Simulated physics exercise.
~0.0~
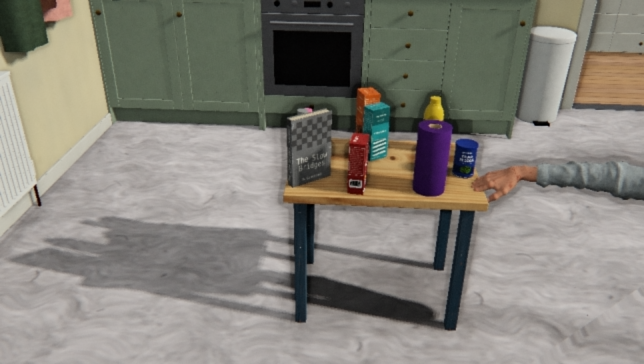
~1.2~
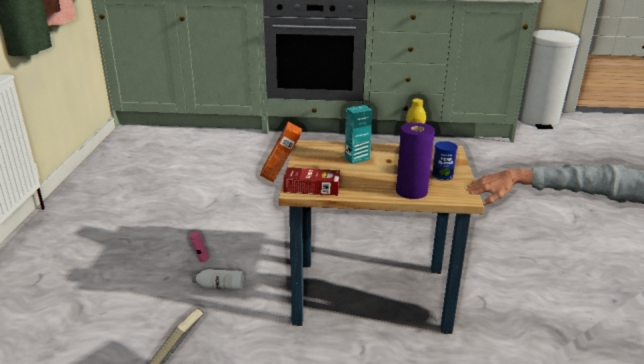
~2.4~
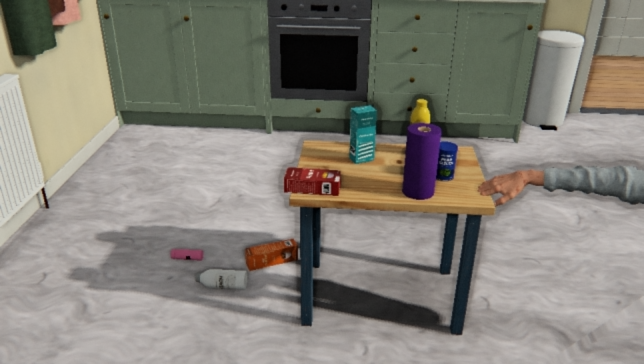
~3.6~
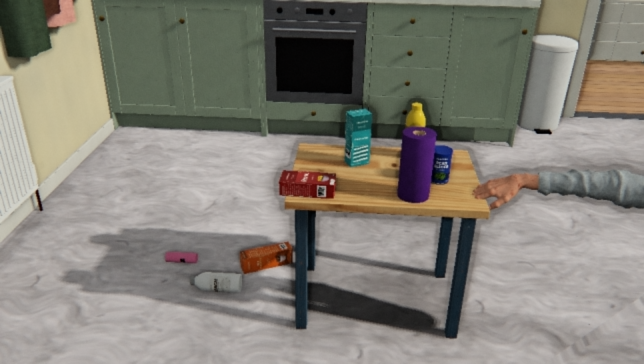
Wooden table jolting beside an outstretched hand, book, bottle, shaker and orange carton falling to the floor, red carton left lying on top.
